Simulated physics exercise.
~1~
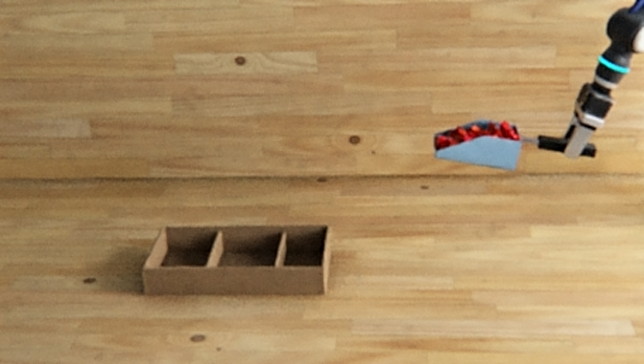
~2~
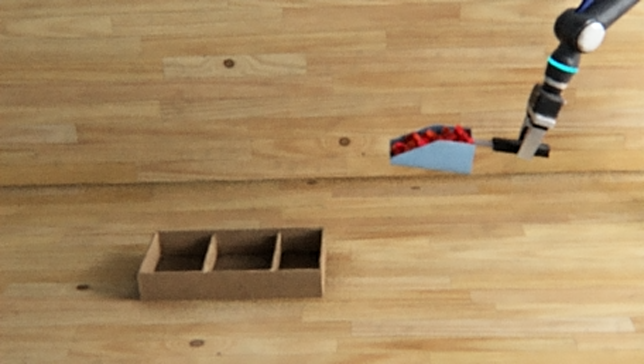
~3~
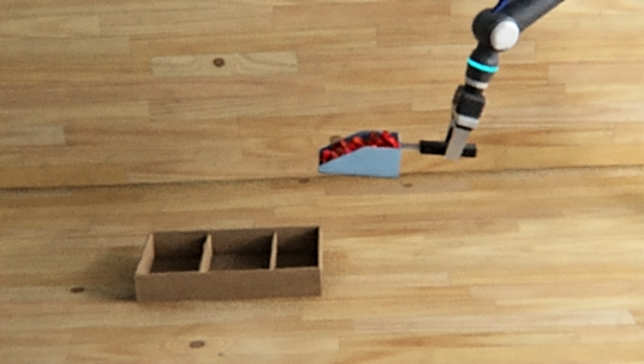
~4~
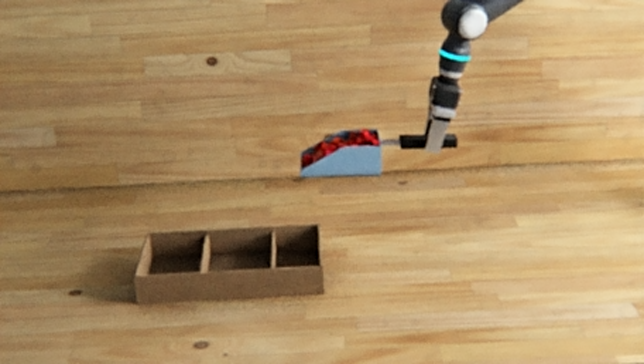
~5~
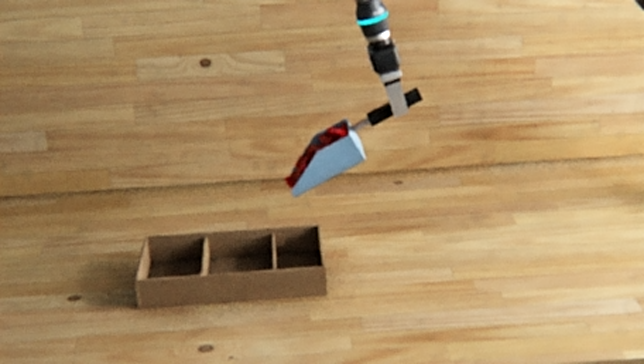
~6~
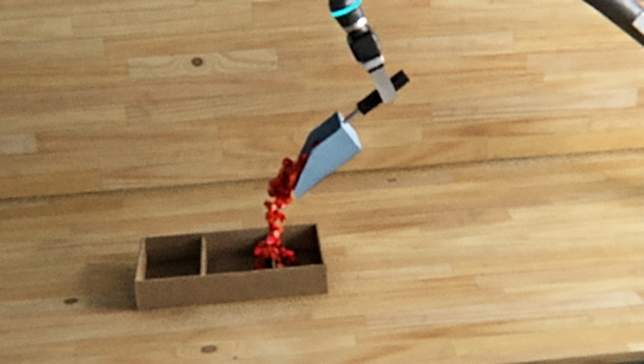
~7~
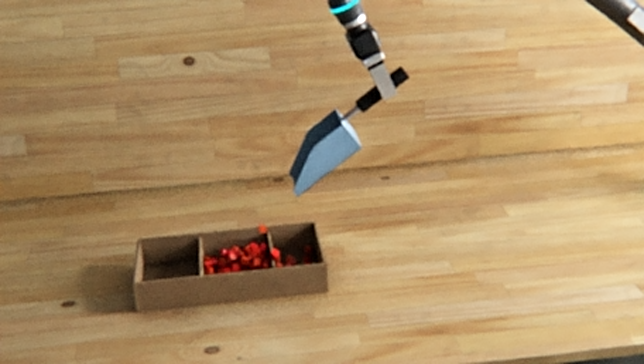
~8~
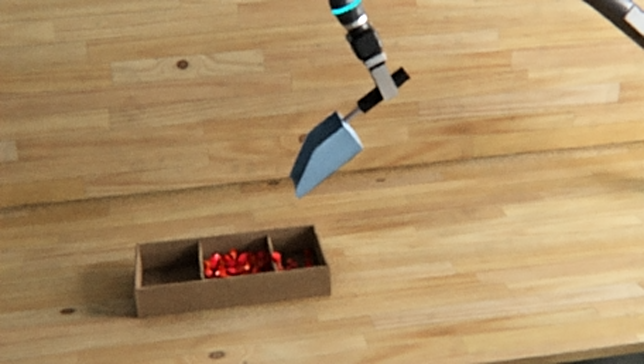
At first, a robot arm holds a pale blue scoop heaped with small red pieces, to the upper right of an open brown box split into three parts on a wooden surface. The arm carries the scoop left, keeping it nearly level, until it nears the box. It then tips the scoop steeply forward, and the pieces start sliding towards its lower edge. They pour down in a red stream into the box. By the end, the emptied scoop hangs still and tilted, with most pieces in the middle part, a few in the right part and none in the left.
